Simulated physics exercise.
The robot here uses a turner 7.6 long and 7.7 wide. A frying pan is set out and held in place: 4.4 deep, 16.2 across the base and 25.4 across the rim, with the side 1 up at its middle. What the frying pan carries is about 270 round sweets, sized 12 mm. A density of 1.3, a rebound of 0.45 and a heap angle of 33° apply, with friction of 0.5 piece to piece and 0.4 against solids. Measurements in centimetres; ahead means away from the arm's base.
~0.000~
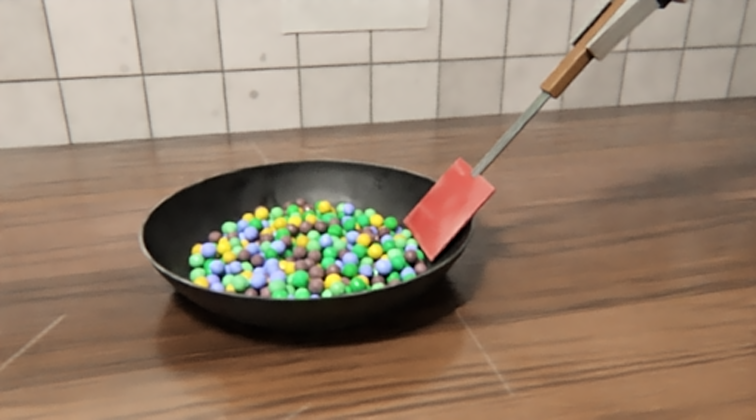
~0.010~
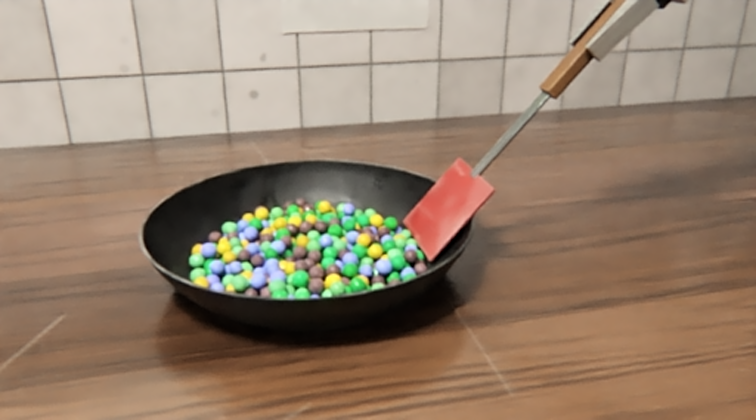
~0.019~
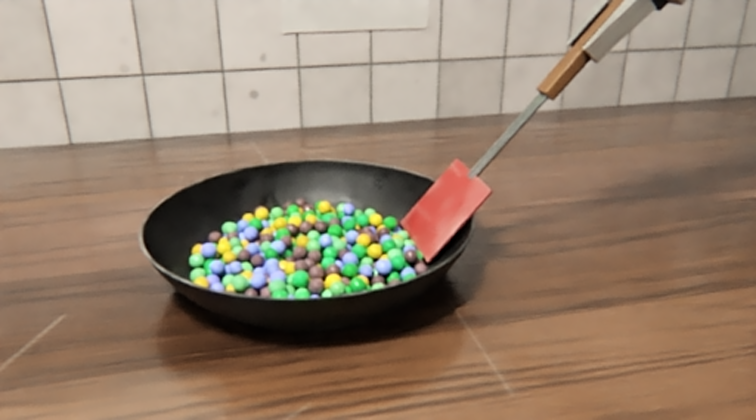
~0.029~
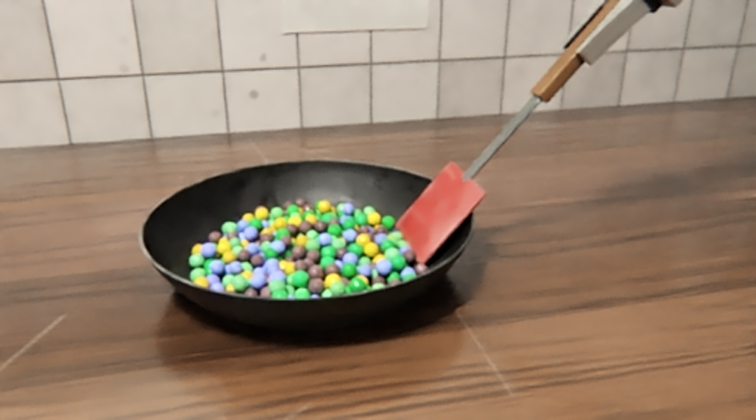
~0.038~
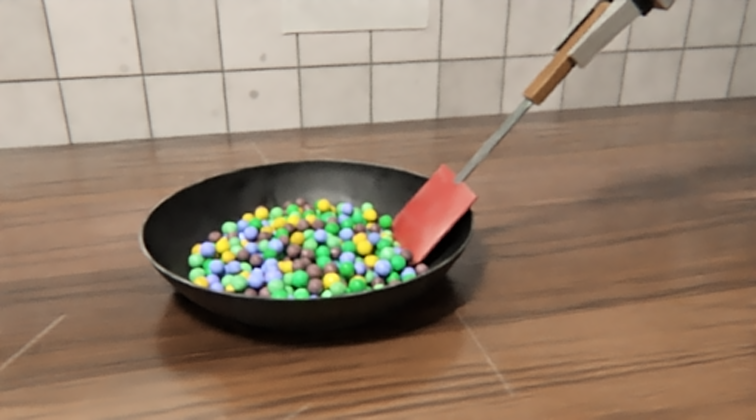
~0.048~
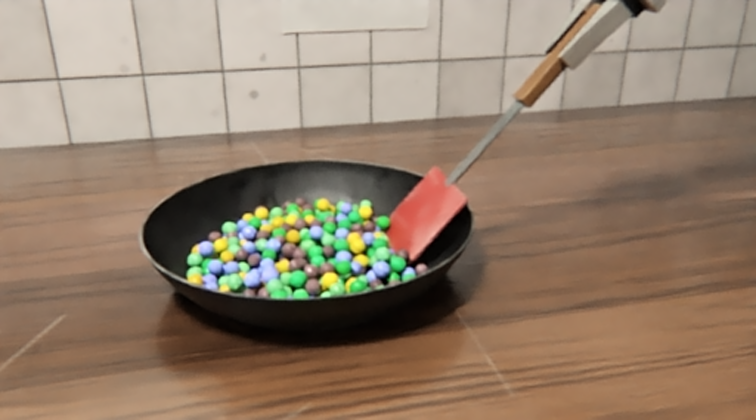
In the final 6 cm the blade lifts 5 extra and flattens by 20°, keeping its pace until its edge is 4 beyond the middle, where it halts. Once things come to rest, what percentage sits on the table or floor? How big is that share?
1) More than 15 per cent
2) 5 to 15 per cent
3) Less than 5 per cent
Less than 5 per cent.
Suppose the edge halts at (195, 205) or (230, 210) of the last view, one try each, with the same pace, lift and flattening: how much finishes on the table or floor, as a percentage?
I'd say some 10 per cent, then some 5 per cent.
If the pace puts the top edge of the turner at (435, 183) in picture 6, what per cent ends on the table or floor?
Share: Roughly 5 %.
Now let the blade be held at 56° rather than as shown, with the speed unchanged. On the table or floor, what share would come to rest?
Then roughly 0 percent.
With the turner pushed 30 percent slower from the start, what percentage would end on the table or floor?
Then around 0 percent would finish on the table or floor.
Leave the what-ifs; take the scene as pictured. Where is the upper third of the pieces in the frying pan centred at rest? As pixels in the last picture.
Near (234, 249).
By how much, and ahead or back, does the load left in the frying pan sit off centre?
Offset forward: Around 3.5 cm.
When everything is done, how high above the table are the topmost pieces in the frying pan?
Height at the end: Around 3.5 cm.
After 0.09 s, sloping 48°, highest piece 3 above the table; 267 in the frying pan.
After 0.14 s, sloping 39°, highest piece 5 above the table; 267 in the frying pan.
After 0.36 s, sloping 28°, highest piece 6 above the table; 260 in the frying pan, 6 on the table or floor, 1 on the blade or in flight.
After 1.41 s, sloping 28°, highest piece 3 above the table; 260 in the frying pan, 7 on the table or floor.
At rest, 260 in the frying pan, 7 on the table or floor. That is 3 % on the table or floor.
